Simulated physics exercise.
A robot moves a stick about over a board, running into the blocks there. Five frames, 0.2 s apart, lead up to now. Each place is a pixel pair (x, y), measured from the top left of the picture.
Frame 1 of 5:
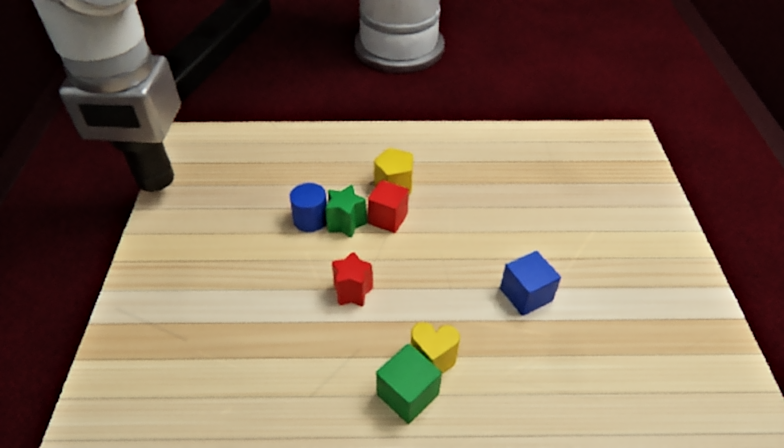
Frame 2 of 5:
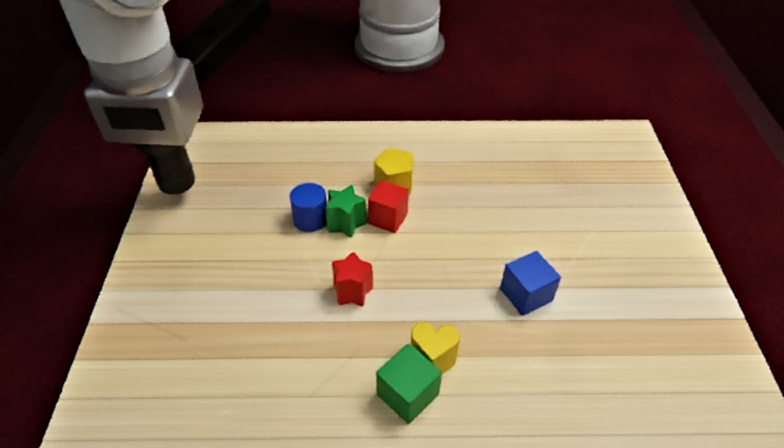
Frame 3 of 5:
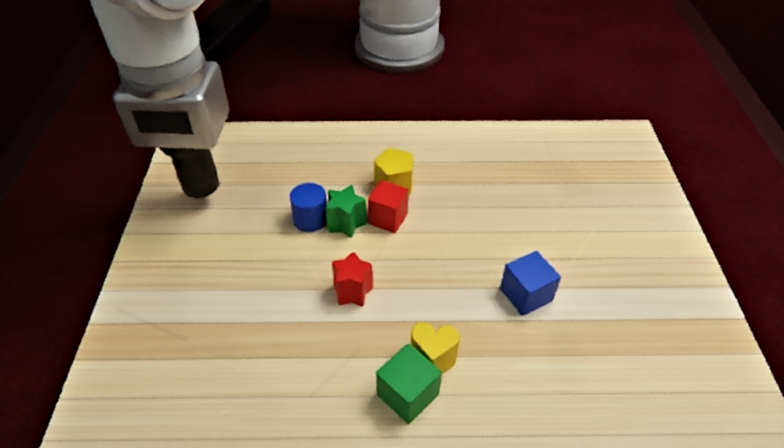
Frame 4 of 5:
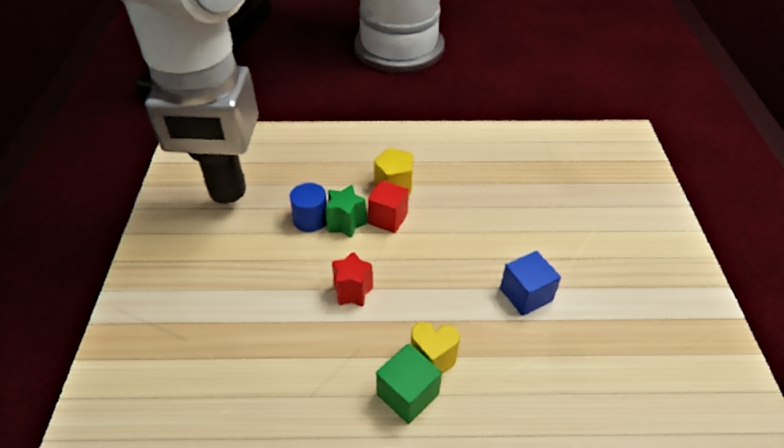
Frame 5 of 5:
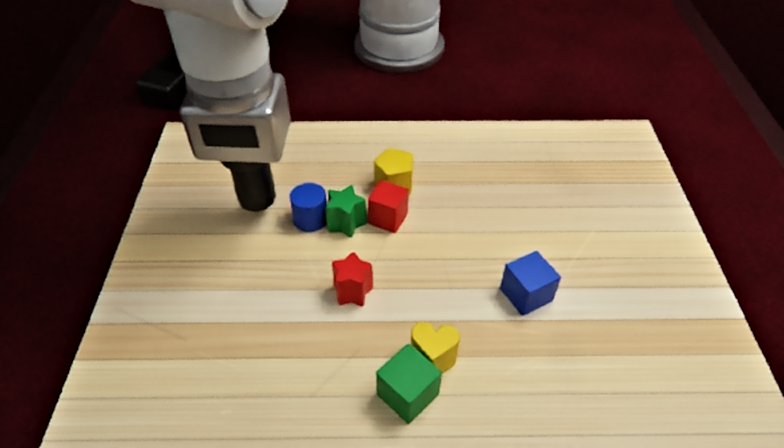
At the start, a robot arm holds a dark stick at the upper left of a wooden board scattered with colourful blocks. The stick moves steadily right across the board, ending just left of the blue round block in a cluster, while all the blocks stay still.
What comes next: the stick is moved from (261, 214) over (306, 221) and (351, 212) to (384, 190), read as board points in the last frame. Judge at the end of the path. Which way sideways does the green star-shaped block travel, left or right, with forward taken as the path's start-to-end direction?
Facing the way the path runs, start to end, you'll find the green star-shaped block has shifted right.
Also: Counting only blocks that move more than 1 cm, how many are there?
Total moved: Three or more.
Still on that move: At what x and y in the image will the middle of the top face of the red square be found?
Close to (433, 194).
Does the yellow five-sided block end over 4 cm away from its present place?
No.
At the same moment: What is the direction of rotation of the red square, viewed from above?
It ends up turned anticlockwise.
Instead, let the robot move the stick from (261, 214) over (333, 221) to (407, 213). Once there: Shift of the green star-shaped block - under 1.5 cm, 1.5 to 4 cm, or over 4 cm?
More than 4 cm.
The first path, step by step. One third of the way, stick (304, 206); blue round block (340, 199); green star-shaped block (371, 206), turned 20° clockwise; red square (402, 194), turned 20° anticlockwise.
Two thirds of the way, stick (350, 197); blue round block (384, 198); green star-shaped block (402, 218), turned 55° clockwise; red square (423, 195), turned 65° anticlockwise.
At the end, stick (384, 175); blue round block (395, 195); green star-shaped block (405, 219), turned 70° clockwise; red square (433, 194), turned 55° anticlockwise; yellow five-sided block (411, 149).
